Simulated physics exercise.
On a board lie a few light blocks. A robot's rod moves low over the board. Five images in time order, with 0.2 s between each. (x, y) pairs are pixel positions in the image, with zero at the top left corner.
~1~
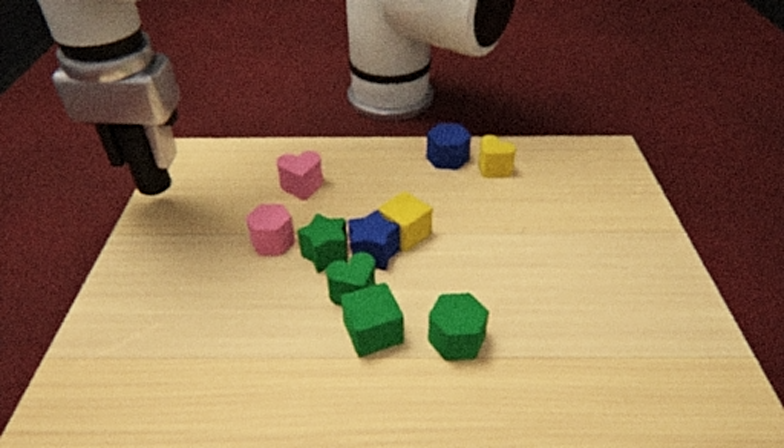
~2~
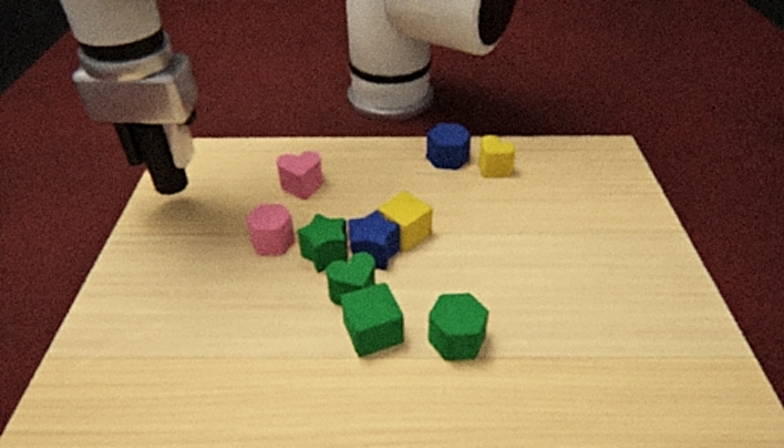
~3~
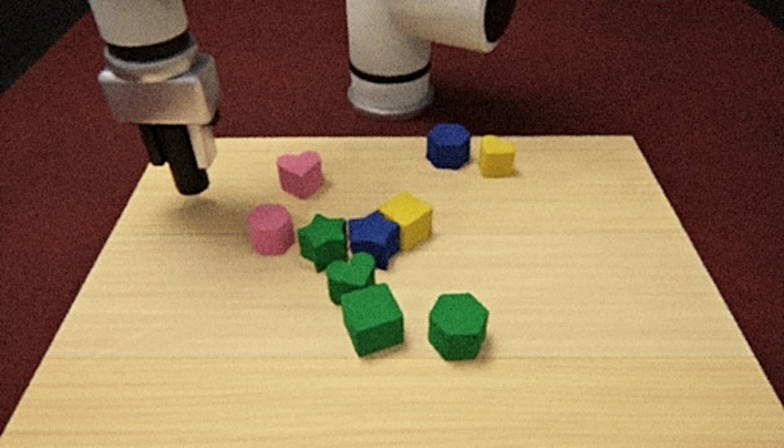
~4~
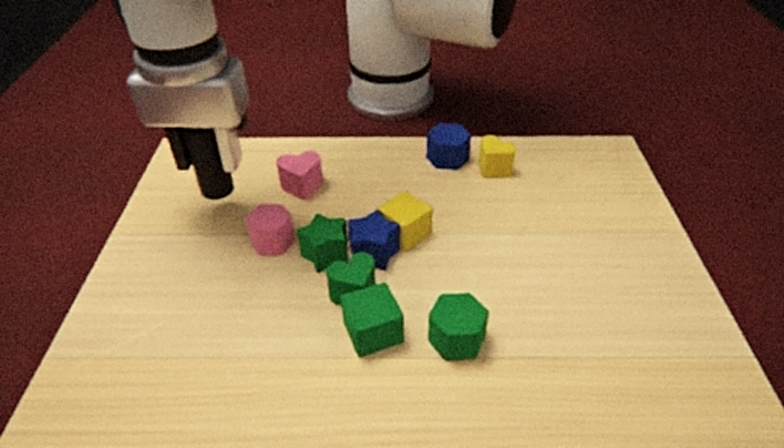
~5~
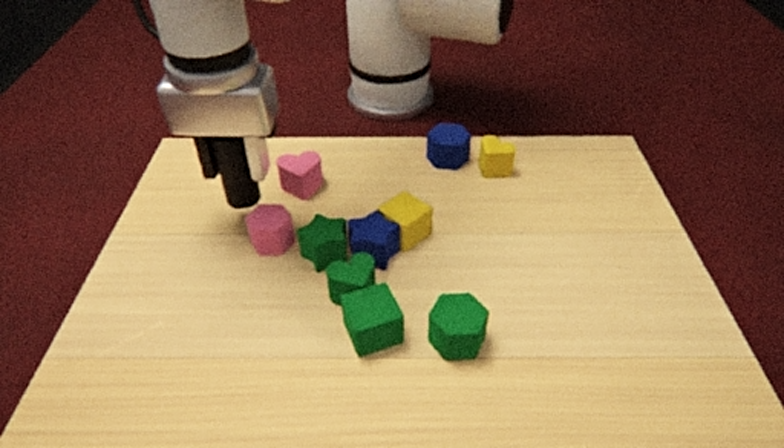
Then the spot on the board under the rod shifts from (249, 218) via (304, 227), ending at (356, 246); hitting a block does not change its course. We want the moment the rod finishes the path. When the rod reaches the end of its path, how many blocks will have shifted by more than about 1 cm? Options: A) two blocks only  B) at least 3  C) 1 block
Answer: B.
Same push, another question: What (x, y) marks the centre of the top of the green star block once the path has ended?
About (331, 242).
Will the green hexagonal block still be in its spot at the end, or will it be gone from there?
The result: It stays put.
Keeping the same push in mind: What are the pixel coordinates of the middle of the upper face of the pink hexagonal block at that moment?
Its top face will be centred at roughly (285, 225).
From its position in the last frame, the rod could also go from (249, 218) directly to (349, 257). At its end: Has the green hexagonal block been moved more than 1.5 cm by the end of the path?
Answer: No.
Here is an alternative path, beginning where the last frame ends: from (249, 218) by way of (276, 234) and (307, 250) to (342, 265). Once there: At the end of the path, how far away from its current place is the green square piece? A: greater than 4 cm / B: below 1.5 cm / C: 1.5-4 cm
Correct choice: C.
What follows on the original path. One third of the way, rod (282, 204); pink hexagonal block (280, 223), turned 40° clockwise.
Two thirds of the way, rod (319, 213); pink hexagonal block (286, 227), turned 75° clockwise; green star block (325, 233), turned 20° anticlockwise.
At the end, rod (355, 226); pink hexagonal block (286, 227), turned 75° clockwise; green star block (331, 242), turned 15° clockwise; blue star block (385, 236), turned 15° anticlockwise; yellow square piece unmoved; green hexagonal block unmoved.
